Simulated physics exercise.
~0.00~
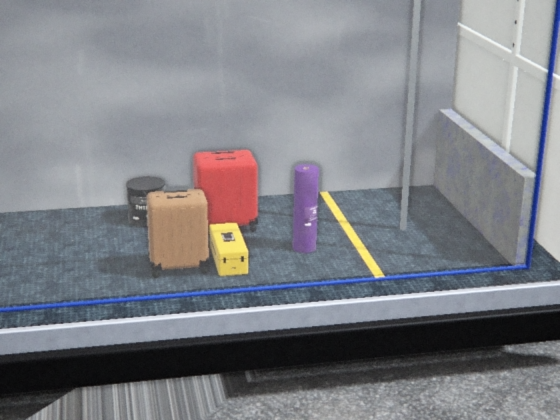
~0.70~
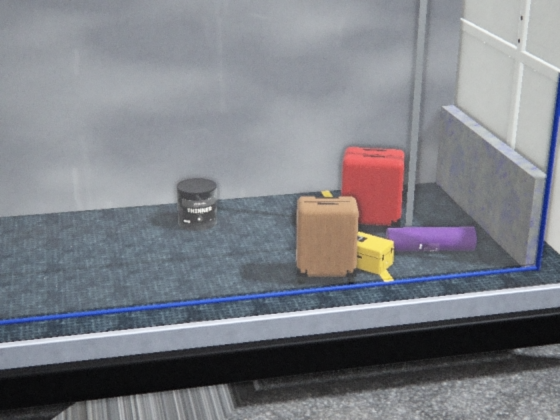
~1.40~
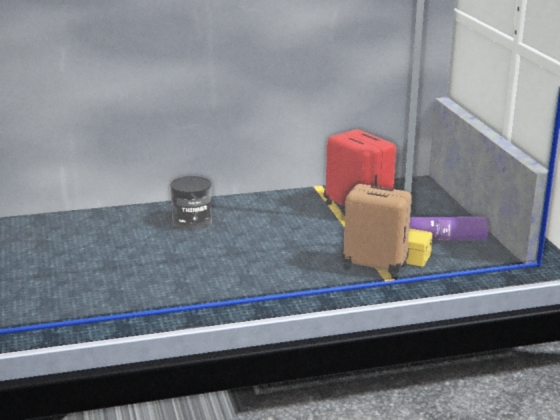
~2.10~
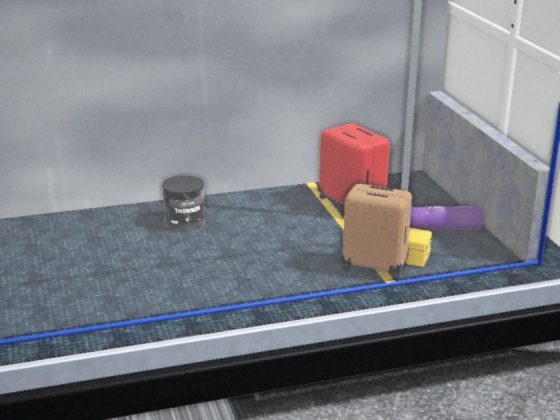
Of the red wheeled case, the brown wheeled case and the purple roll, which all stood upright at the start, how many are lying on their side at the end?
Just one of them is lying on its side at the end, the purple roll. Both wheeled cases are still upright.
